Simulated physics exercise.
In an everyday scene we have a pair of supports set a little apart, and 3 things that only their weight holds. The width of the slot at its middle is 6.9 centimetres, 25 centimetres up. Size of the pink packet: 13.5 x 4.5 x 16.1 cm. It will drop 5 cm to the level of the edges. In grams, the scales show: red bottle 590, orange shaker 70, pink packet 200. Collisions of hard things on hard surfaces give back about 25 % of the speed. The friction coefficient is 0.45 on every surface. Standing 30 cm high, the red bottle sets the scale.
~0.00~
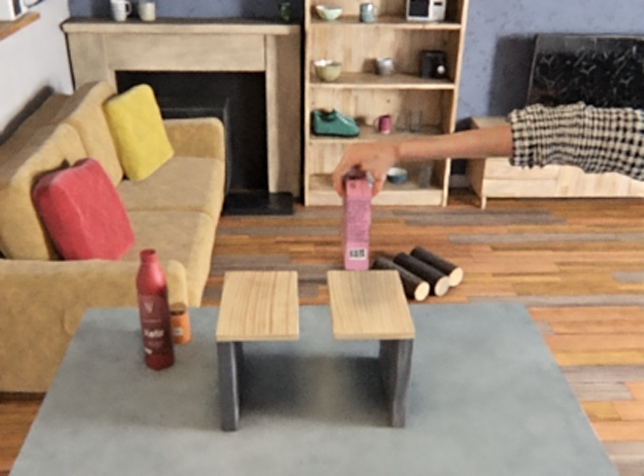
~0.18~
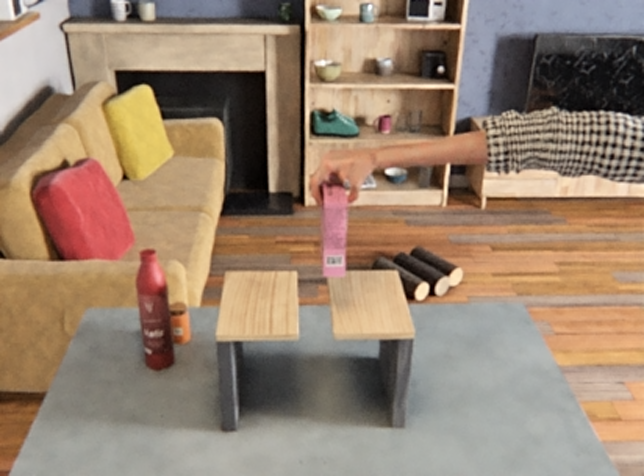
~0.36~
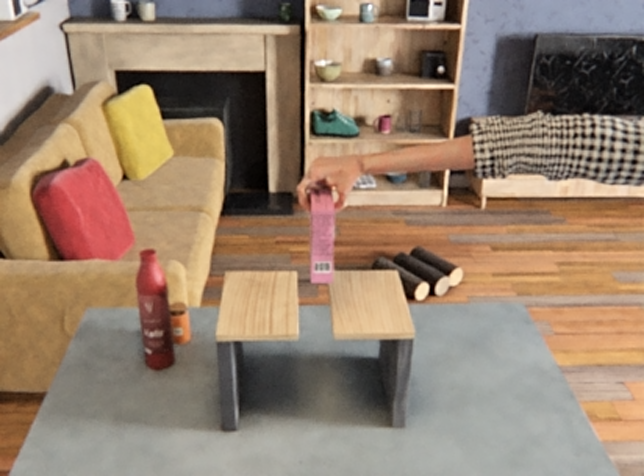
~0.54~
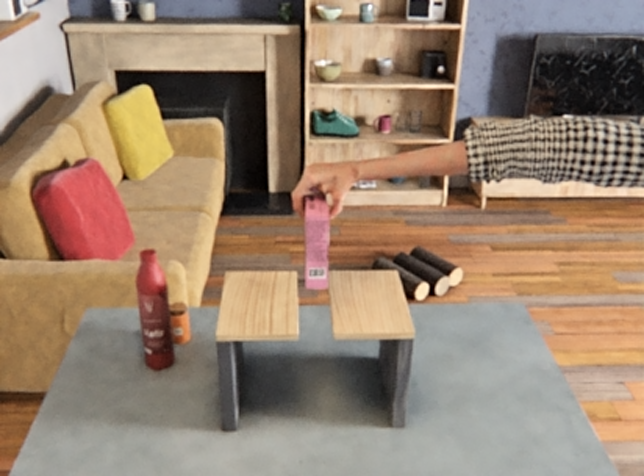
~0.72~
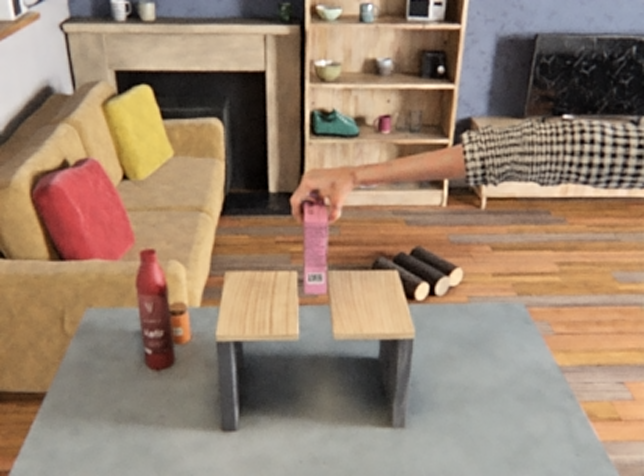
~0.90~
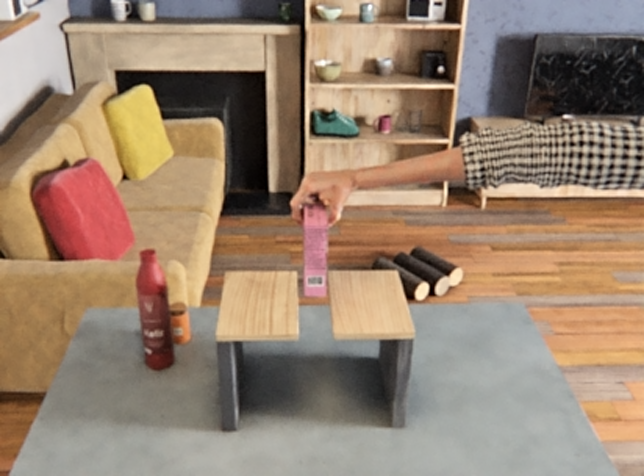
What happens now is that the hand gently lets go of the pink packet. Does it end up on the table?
Yes, pretty sure it sails down.
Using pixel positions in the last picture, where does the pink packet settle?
In the last view its middle sits roughly at (313, 364).
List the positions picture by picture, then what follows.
In the first frame, 10 cm still to go; pink packet (355, 218); red bottle (154, 310).
In the second frame, 6 cm still to go; pink packet (333, 225); red bottle (154, 310).
In the third frame, 3 cm still to go; pink packet (321, 232); red bottle (154, 310).
In the fourth frame, 2 cm still to go; pink packet (316, 237); red bottle (154, 310).
In the fifth frame, 1 cm still to go; pink packet (315, 243); red bottle (154, 310).
In the sixth frame, held still over the gap; pink packet (315, 245); red bottle (154, 310).
By 1.10 s, pink packet 5 cm from its spot near (314, 267).
By 1.20 s, pink packet 20 cm from its spot near (314, 326).
By 1.30 s, pink packet 28 cm from its spot near (313, 359).
When it is over (1.9 s), not toppled but over 4 cm from the start, pink packet; the other 2 within 4 cm of the start. End places, in pixels of the last picture, pink packet near (313, 364). The packet drops through.
